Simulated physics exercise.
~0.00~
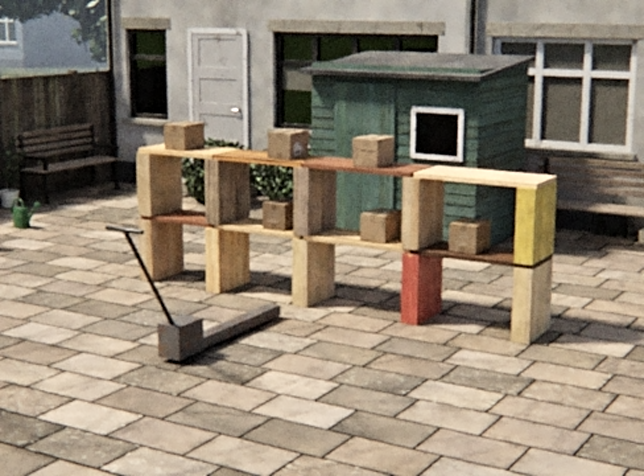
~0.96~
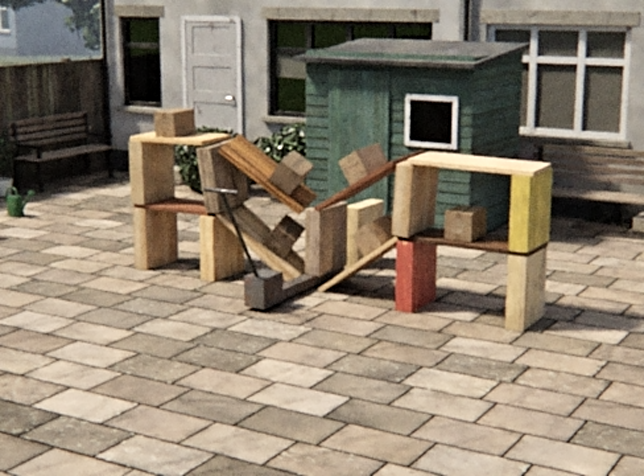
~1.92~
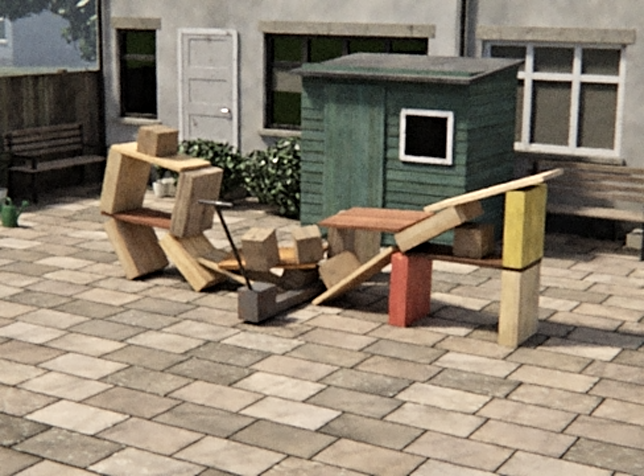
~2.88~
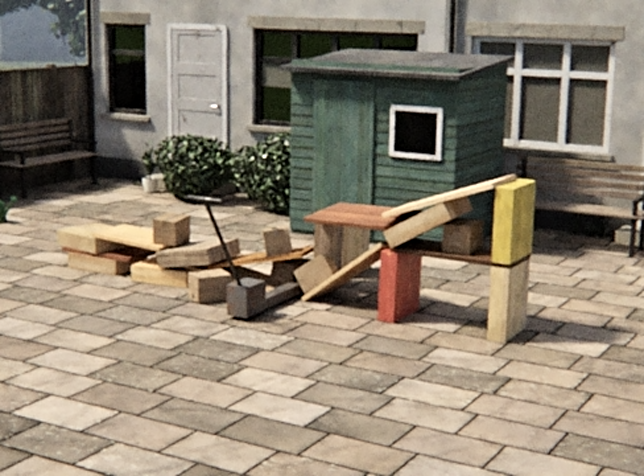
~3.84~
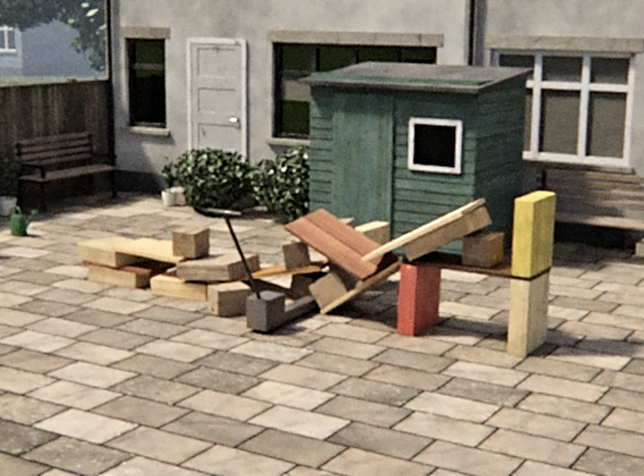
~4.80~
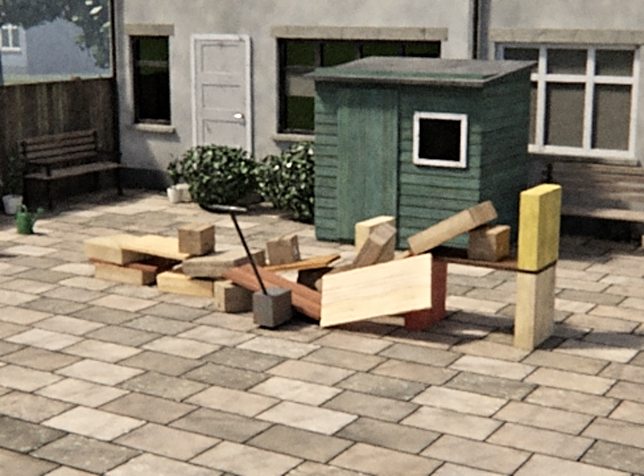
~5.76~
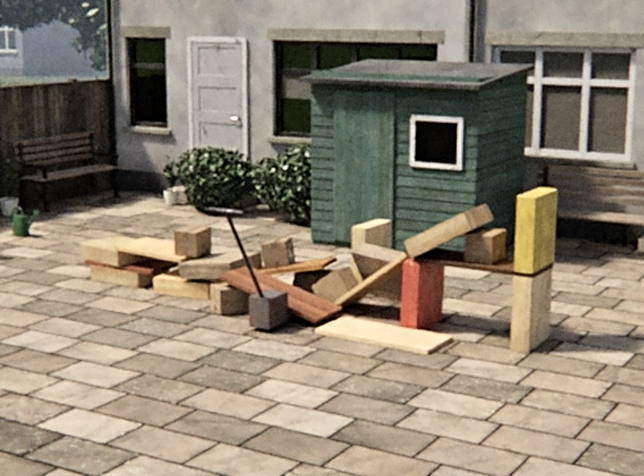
The clip opens on a two-tier row of upright timber blocks, boards and small boxes on a paved yard before a green shed. A low grey jack with a tilted handle pushes right into the base, and the middle gives way, boards and boxes sliding inward. The left end then leans over and drops into a low heap. On the right, a reddish board tips down, and a pale board slips off toward the front and settles flat on the paving. Most of the structure ends up down, with the red and yellow uprights still standing at the right beside a remaining box.
